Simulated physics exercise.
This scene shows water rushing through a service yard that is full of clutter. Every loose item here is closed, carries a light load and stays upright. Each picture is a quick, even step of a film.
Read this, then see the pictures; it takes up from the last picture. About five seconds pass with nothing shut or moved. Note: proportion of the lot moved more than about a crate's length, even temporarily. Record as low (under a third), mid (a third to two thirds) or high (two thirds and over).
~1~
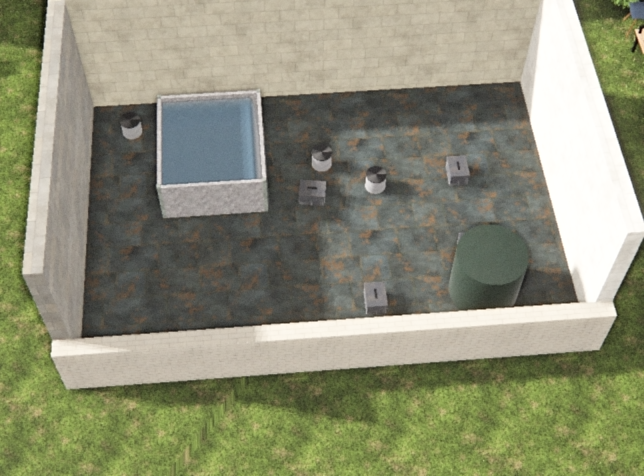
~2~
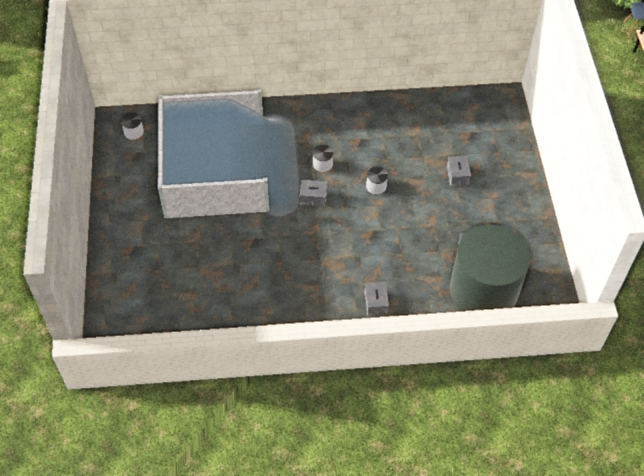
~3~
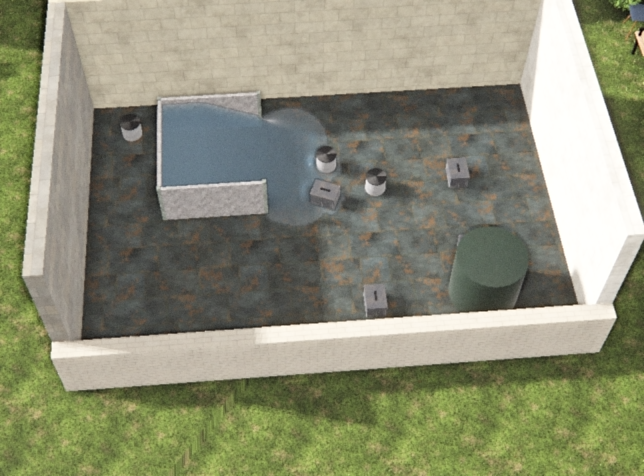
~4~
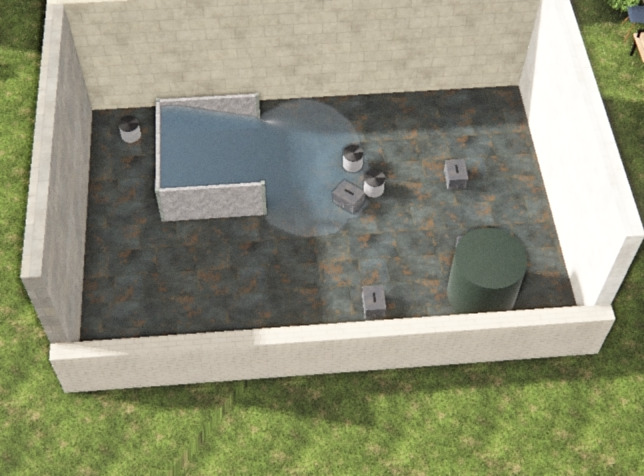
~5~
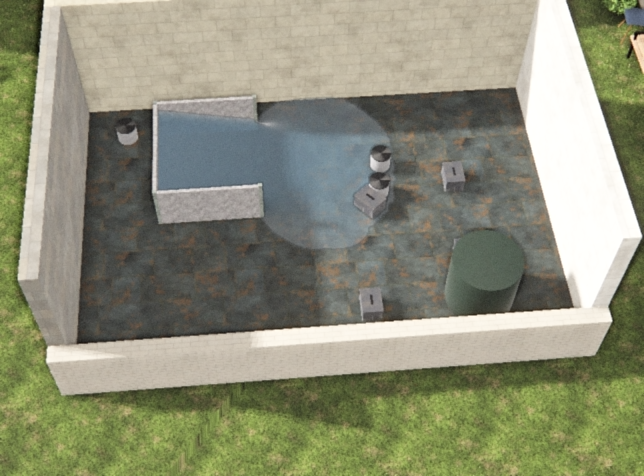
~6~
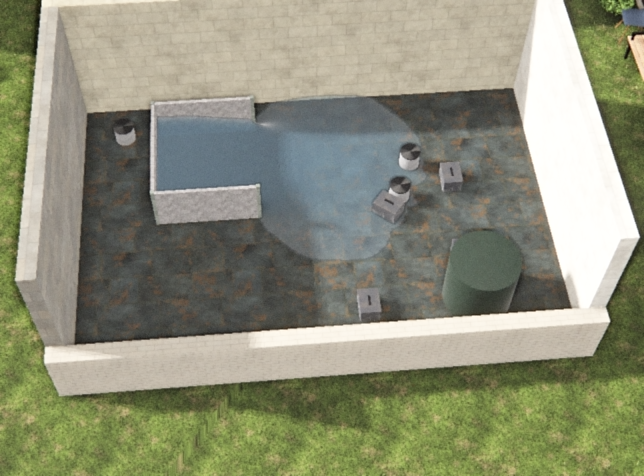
High.
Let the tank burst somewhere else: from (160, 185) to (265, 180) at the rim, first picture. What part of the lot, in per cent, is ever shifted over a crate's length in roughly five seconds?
I'd put it at about 60 percent.
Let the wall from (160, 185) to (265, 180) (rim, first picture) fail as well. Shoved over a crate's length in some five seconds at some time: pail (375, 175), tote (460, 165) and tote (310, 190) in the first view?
Lab note - in sequence: Never that far; made it that far; never that far.
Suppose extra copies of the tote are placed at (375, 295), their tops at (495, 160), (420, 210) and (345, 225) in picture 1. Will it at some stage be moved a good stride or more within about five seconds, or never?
Taking them one at a time: Goes the distance; goes the distance; goes the distance.
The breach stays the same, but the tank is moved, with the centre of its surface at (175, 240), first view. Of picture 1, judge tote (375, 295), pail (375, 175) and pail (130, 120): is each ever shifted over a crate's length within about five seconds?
Taking them in order, went past that, went past that, fell short.
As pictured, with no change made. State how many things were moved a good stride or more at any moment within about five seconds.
The count is 6.
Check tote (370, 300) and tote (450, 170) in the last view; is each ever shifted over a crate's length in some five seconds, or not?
Order as asked - displaced that much, displaced that much.
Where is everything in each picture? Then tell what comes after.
In the first frame, a pail at (322, 152) rests on the ground; a tote at (312, 188) rests on the ground; 0 of 7 have shifted.
In the second frame, a pail at (323, 152) rests on the ground; a tote at (314, 188), on the bottom; 0 of 7 have shifted.
In the third frame, a pail at (326, 154) rests on the ground, close to its start; a tote at (325, 190) rests on the ground, close to its start; 2 of 7 have shifted.
In the fourth frame, a pail at (353, 153), on the bottom, a stride from its start; a tote at (349, 192), on the bottom, a stride from its start; 2 of 7 have shifted.
In the fifth frame, a pail at (381, 153), on the bottom, a stride from its start; a tote at (370, 197) rests on the ground, a stride from its start; 3 of 7 have shifted.
In the sixth frame, a pail at (410, 151) rests on the ground, a stride from its start; a tote at (389, 202), on the bottom, a stride from its start; 3 of 7 have shifted.
A moment on, 3 of 7 are well off their spots; 0 afloat.
Next, 5 of 7 are well off their spots; 3 afloat.
Later, 5 of 7 are well off their spots; 6 afloat.
In the end, 6 of 7 are well off their spots, and 6 have been at some point; 6 afloat.
